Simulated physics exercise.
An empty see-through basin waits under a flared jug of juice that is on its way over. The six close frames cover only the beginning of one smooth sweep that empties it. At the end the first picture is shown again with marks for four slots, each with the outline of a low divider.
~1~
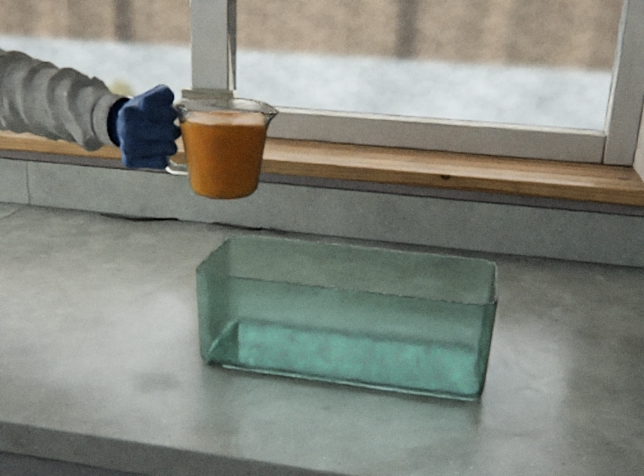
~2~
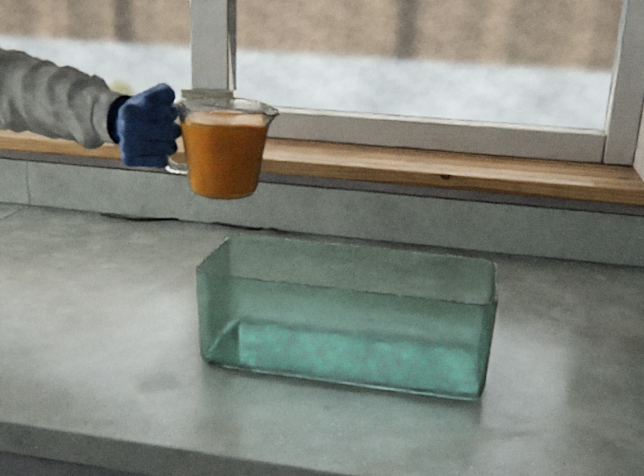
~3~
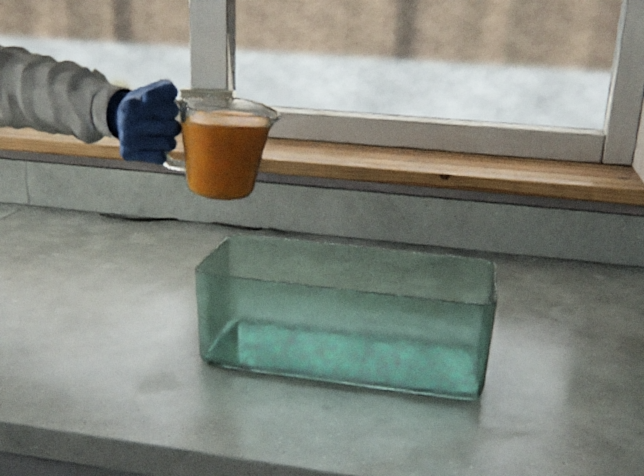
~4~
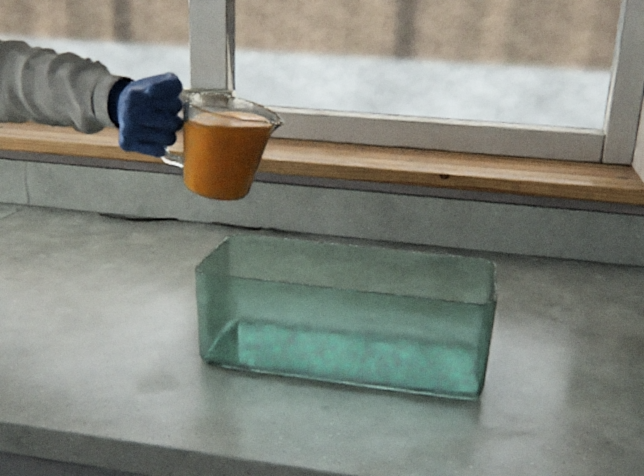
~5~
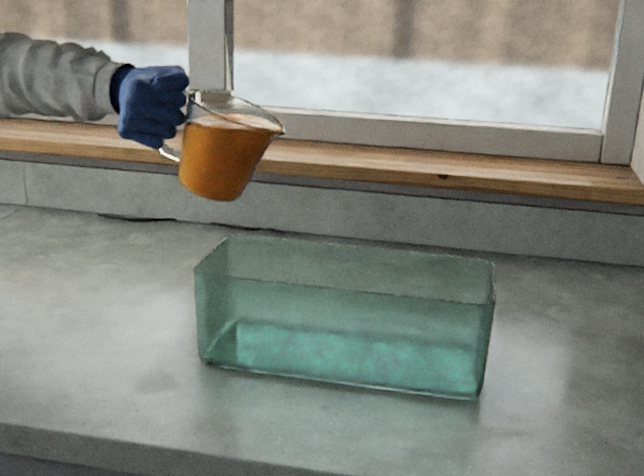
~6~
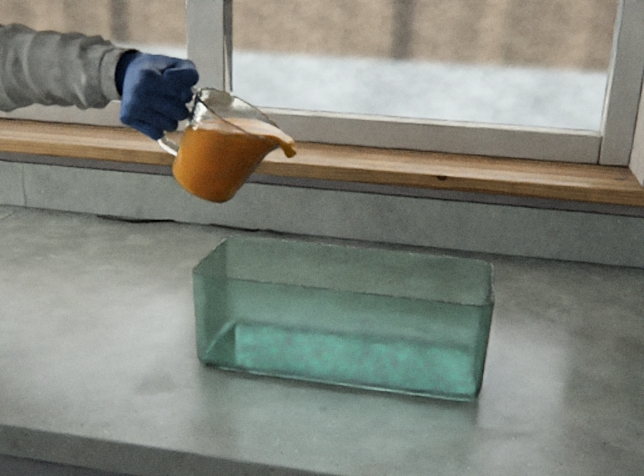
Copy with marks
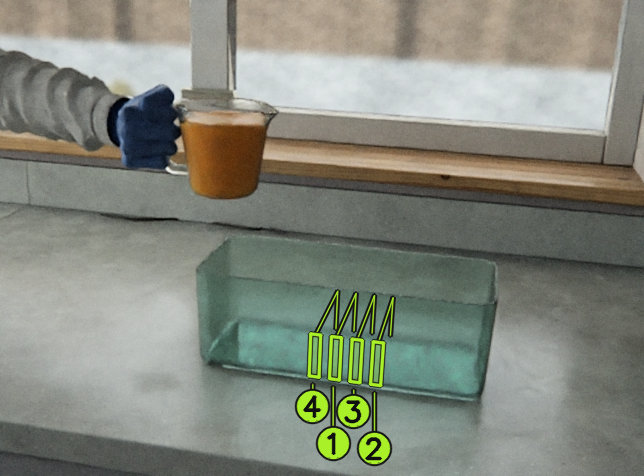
A blue-gloved hand in a grey sleeve, at the upper left, holds a clear, flared jug of orange juice above a pale grey counter, seen from slightly above with a wood-silled window behind. Below the jug, an empty, see-through green basin sits on the counter. The hand holds the jug upright, then tilts it steadily rightward until juice slips over its lip, while the view stays nearly still.
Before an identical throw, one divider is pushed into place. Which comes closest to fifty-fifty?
4 is best.
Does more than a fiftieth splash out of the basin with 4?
No, it does not.
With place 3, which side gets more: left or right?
The left side.
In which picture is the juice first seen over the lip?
Picture 6.
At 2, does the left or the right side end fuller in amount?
The left one.
On the marked copy, 1 at (333, 386); 2 at (374, 392); 3 at (353, 389); 4 at (312, 384).
Choosing 1, about 89 % ends left of the wall and 9 % right of it.
Choosing 2, about 97 % ends left of the wall and 3 % right of it.
Choosing 3, about 96 % ends left of the wall and 3 % right of it.
Choosing 4, about 48 % ends left of the wall and 51 % right of it.
